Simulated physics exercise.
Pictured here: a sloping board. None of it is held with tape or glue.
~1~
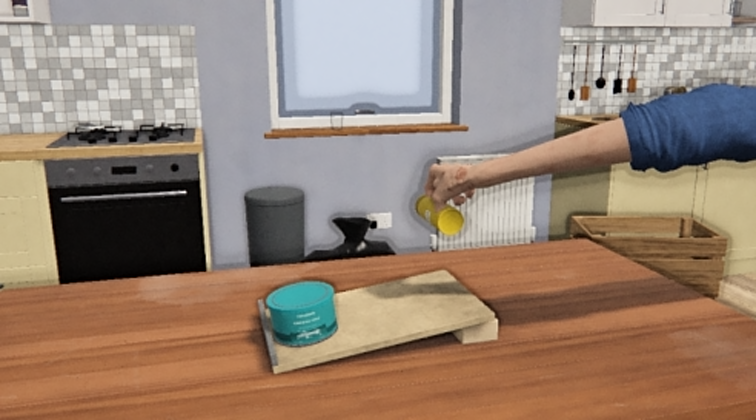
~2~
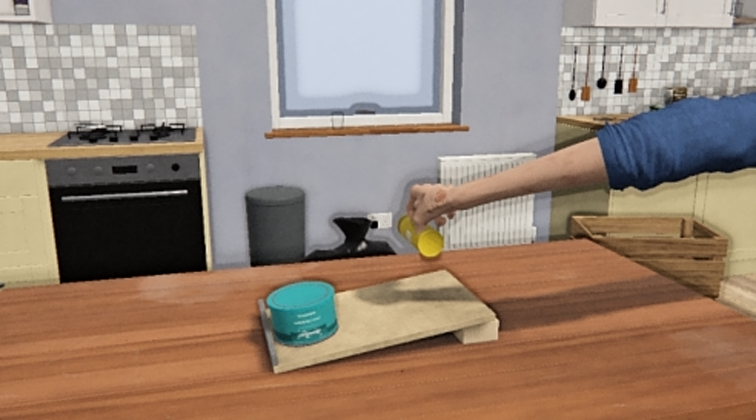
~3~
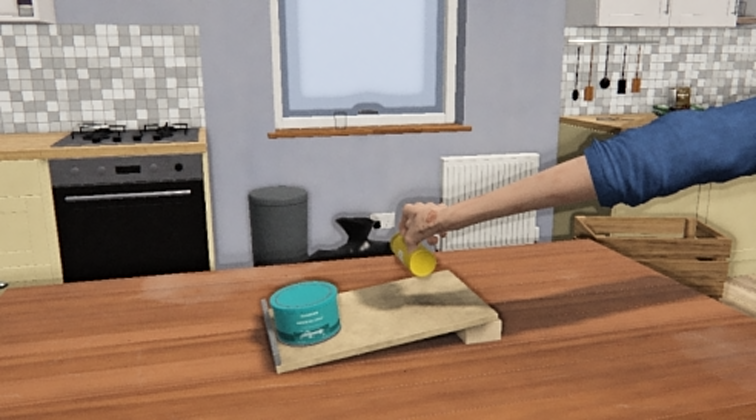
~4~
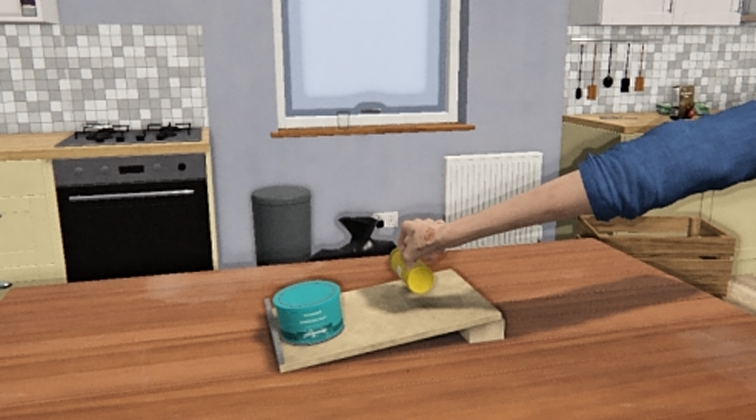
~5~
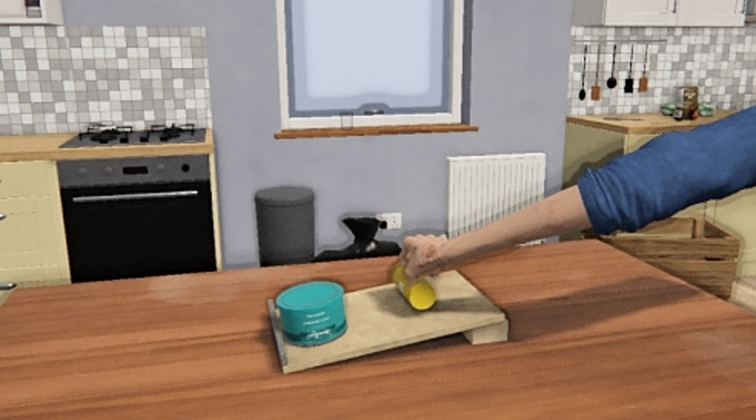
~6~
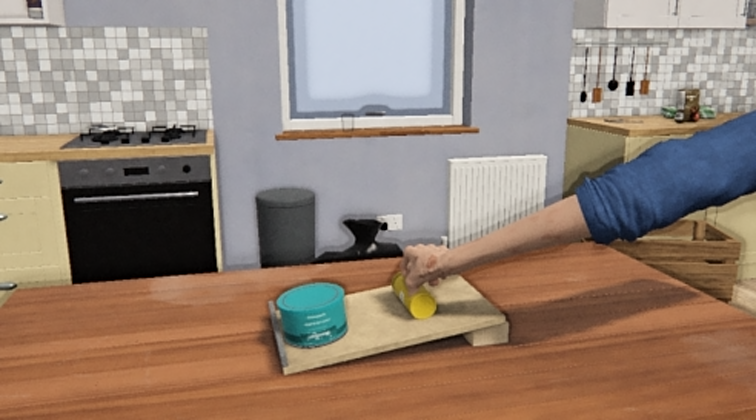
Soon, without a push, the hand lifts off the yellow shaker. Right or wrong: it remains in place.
Wrong, it moves down.
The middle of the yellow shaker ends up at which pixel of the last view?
In the last picture, near pixel (355, 307).
Then, 0.40 s past the last view, yellow shaker displaced a little near (399, 297).
Then, 0.60 s past the last view, yellow shaker displaced about its own width near (374, 303).
Then, 0.70 s past the last view, yellow shaker displaced well along near (356, 306).
Finally, moved from the start, yellow shaker; turquoise tub still in place. Final places as the last picture's camera would see them, yellow shaker near (355, 307). The yellow shaker slides or rolls down.
